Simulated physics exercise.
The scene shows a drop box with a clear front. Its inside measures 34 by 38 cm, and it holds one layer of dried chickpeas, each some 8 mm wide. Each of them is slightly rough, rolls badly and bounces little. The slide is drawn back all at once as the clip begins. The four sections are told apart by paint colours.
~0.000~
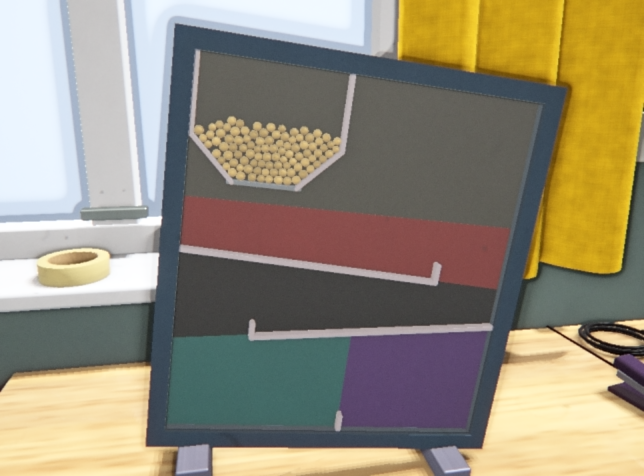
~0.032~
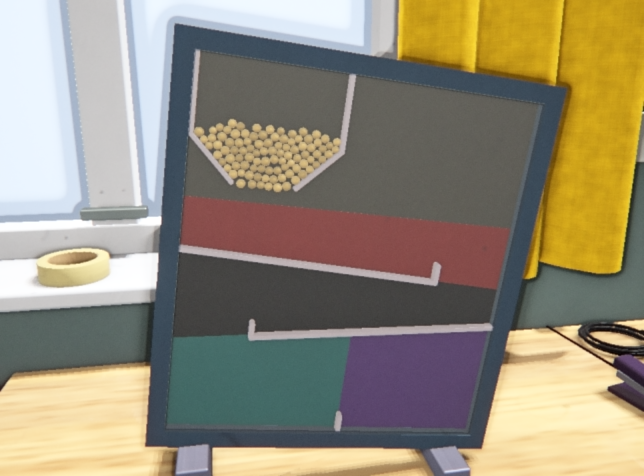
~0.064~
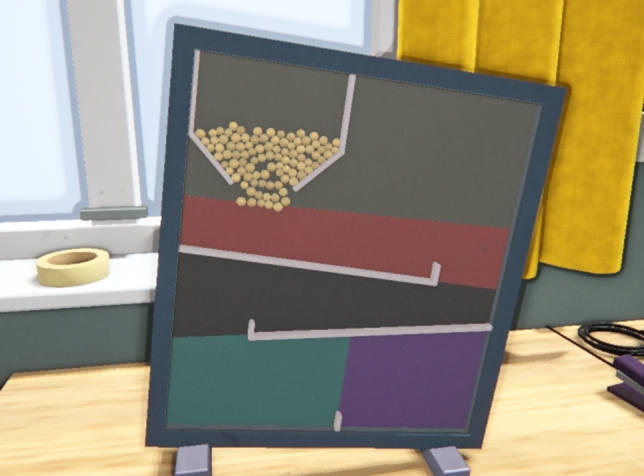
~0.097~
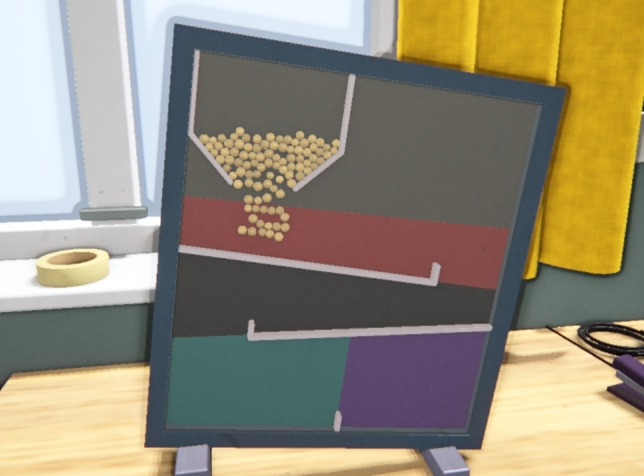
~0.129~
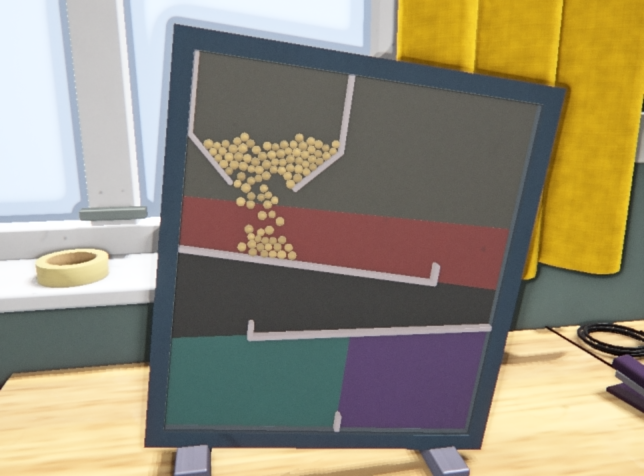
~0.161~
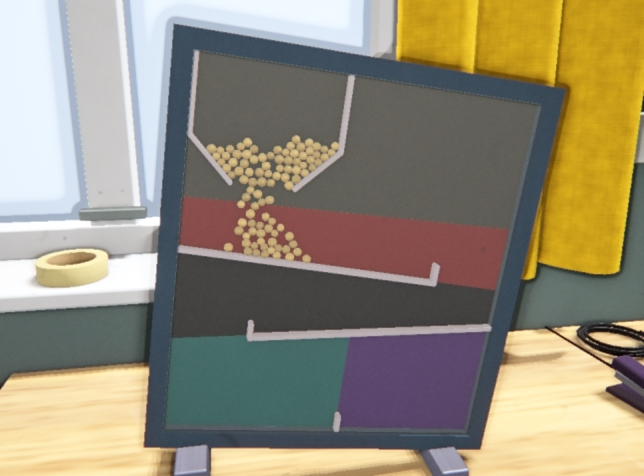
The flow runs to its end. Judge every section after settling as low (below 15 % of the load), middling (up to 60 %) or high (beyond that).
Judged at rest: Red high; purple low; turquoise low; black low.
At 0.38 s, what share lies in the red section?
Roughly 90 per cent.
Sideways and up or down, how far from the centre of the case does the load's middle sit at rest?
The resting centre of mass sits around 4 cm left and 2 cm above.
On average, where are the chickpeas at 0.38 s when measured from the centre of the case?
The middle sits around 7 centimetres left and 4 centimetres above.
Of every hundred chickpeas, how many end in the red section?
I'd put it at about 100 per cent.
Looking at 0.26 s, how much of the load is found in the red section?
Close to 65 per cent of the load.
By 0.26 s, the chickpeas' middle is 8 cm left of and 6 cm above the centre; red 65 %.
By 0.38 s, the chickpeas' middle is 7 cm left of and 4 cm above the centre; red 90 %.
By 0.61 s, the chickpeas' middle is 4 cm left of and 2 cm above the centre; red 100 %.
Settled by 1.6 s, red 100 %, purple 0 %, turquoise 0 %, black 0 %.
